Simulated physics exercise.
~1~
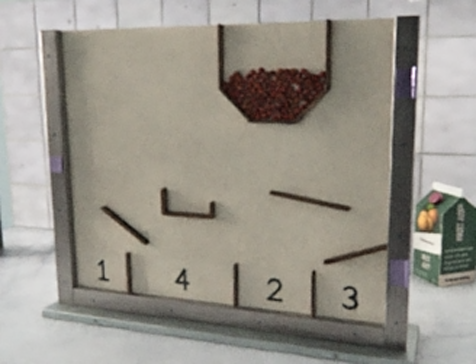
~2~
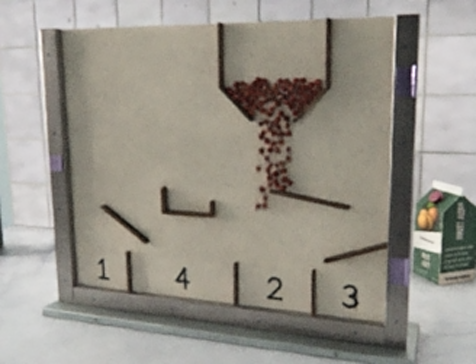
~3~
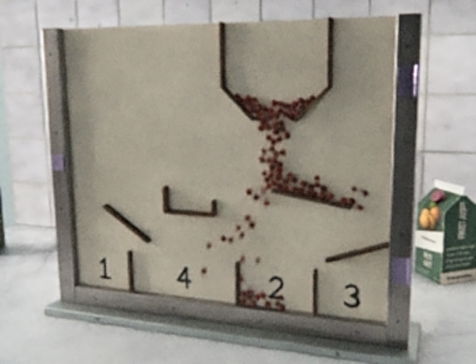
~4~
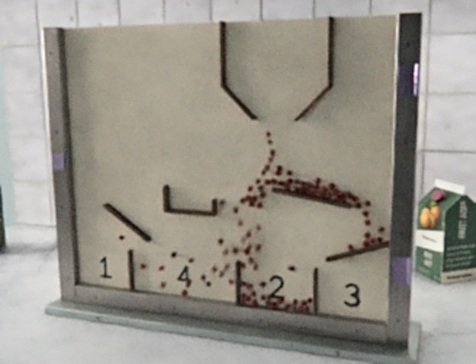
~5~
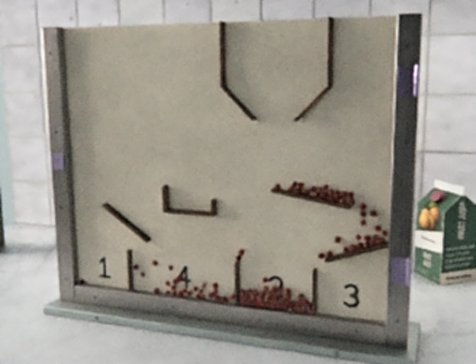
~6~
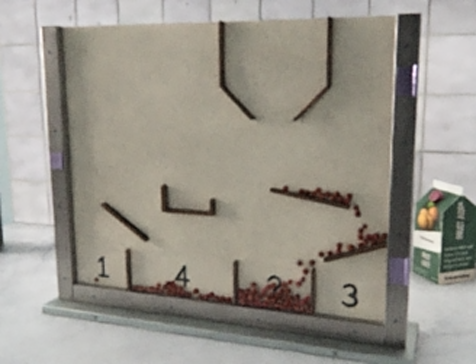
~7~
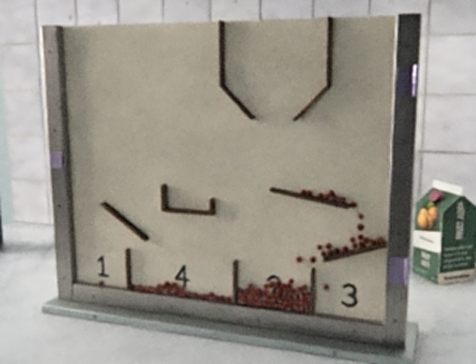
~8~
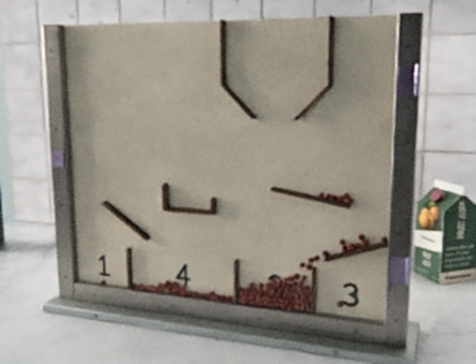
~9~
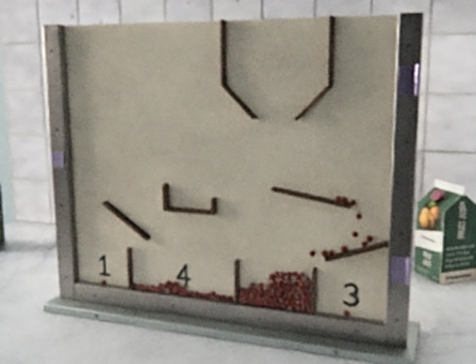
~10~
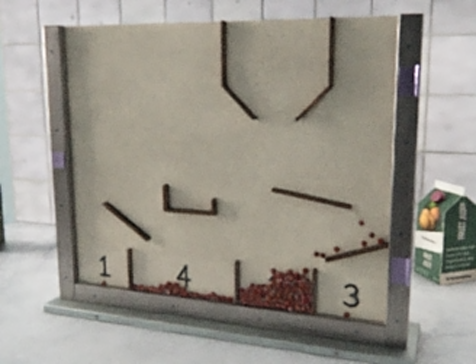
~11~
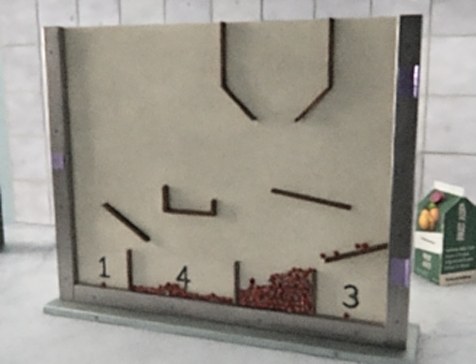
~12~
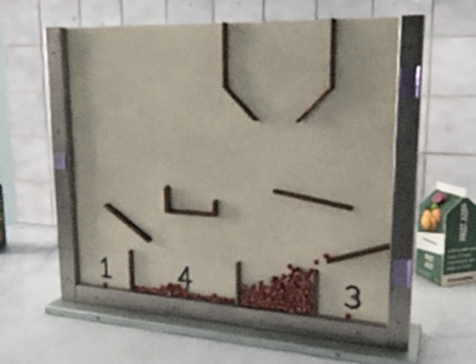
Reddish beads sit heaped in a hopper at the top of an upright, see-through case, viewed from the front by a slightly swaying camera, with white tiles behind and a green and white carton at right. Below are fixed ledges and four numbered bins. The hopper opens and the beads pour onto the sloping ledge beneath, some spilling left toward bins two and four. Others slide right, drop onto the lower right ledge and roll back left into bin two. The hopper and ledges empty, leaving bin two fullest, bin four with a shallow layer, and the outer bins nearly bare.
